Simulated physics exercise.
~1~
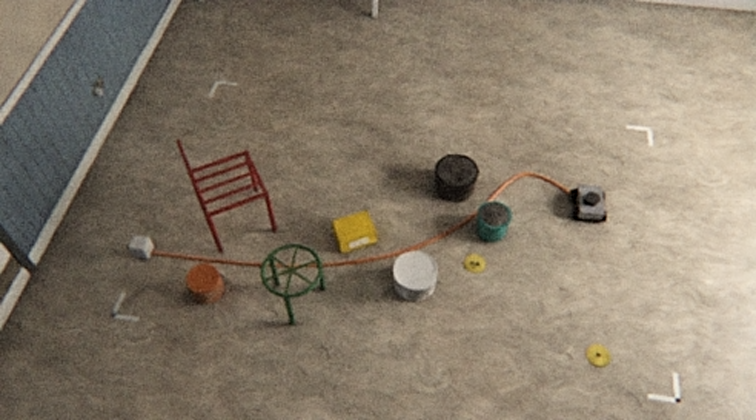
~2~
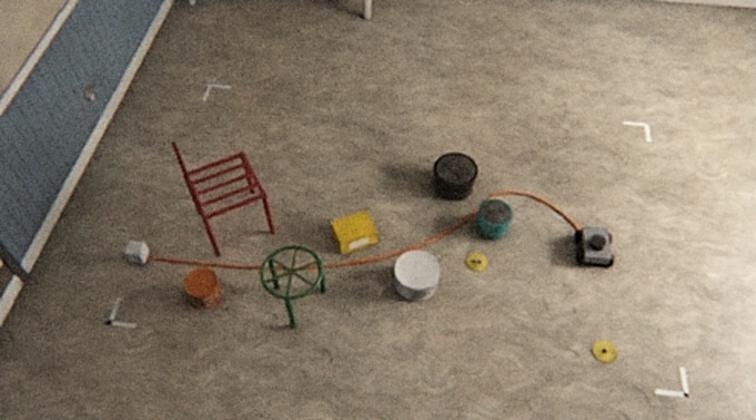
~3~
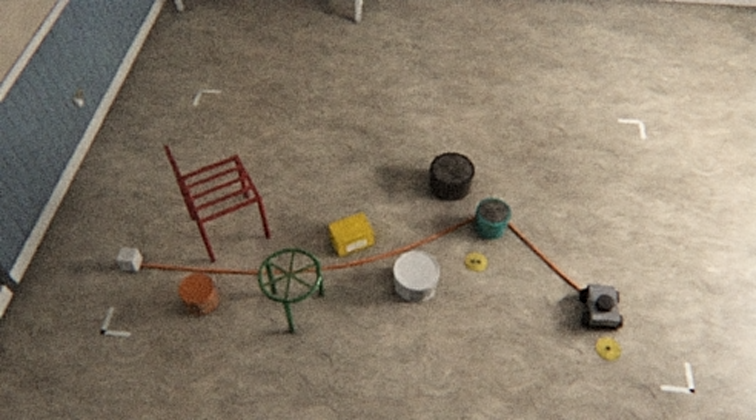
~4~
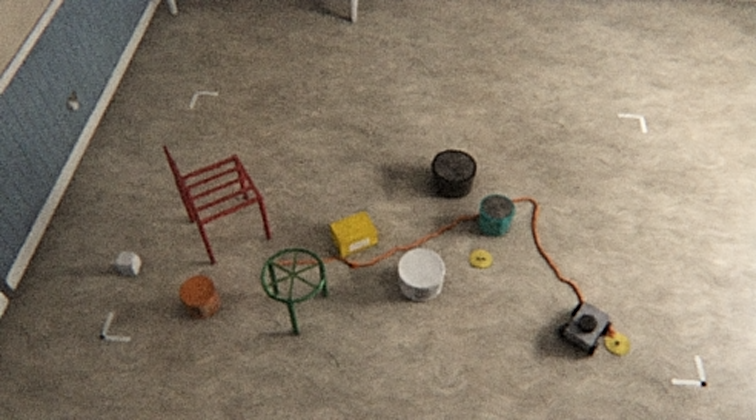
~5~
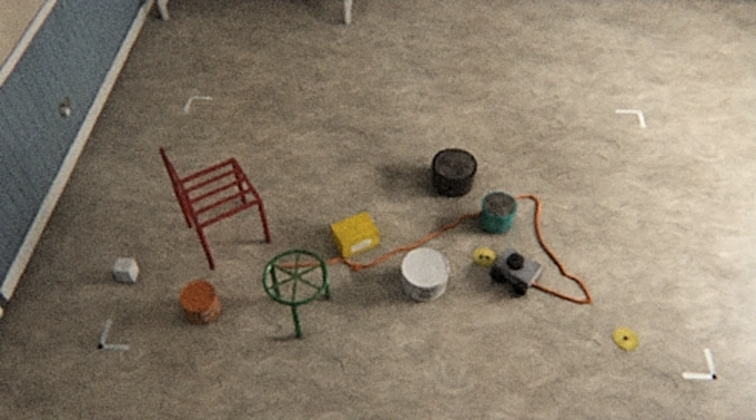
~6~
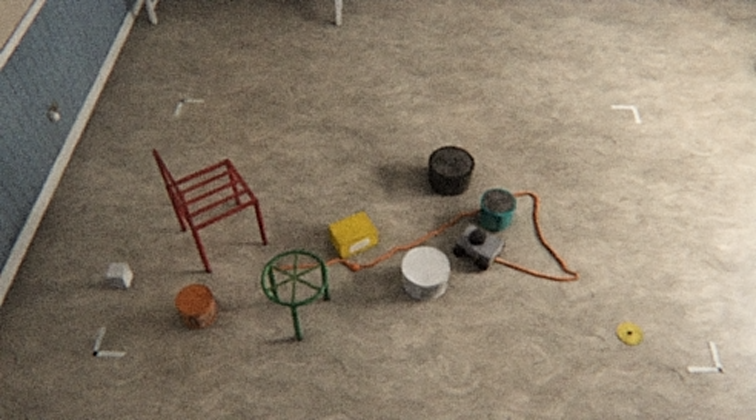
An orange lead winds across a worn grey-beige floor, seen from high above, from a small pale block at left to a little grey and black cart at right. Along it stand a red chair, an orange bucket, a green stool, a yellow carton, a white bin, a black pot and a teal pot. The cart moves down toward the lower yellow mark, drawing the lead taut around the teal pot. The lead comes away from the block, and its freed end slides right to the stool. The cart then turns back up and left past the other yellow mark, stopping between bin and teal pot, unplugged, the lead looped behind it.
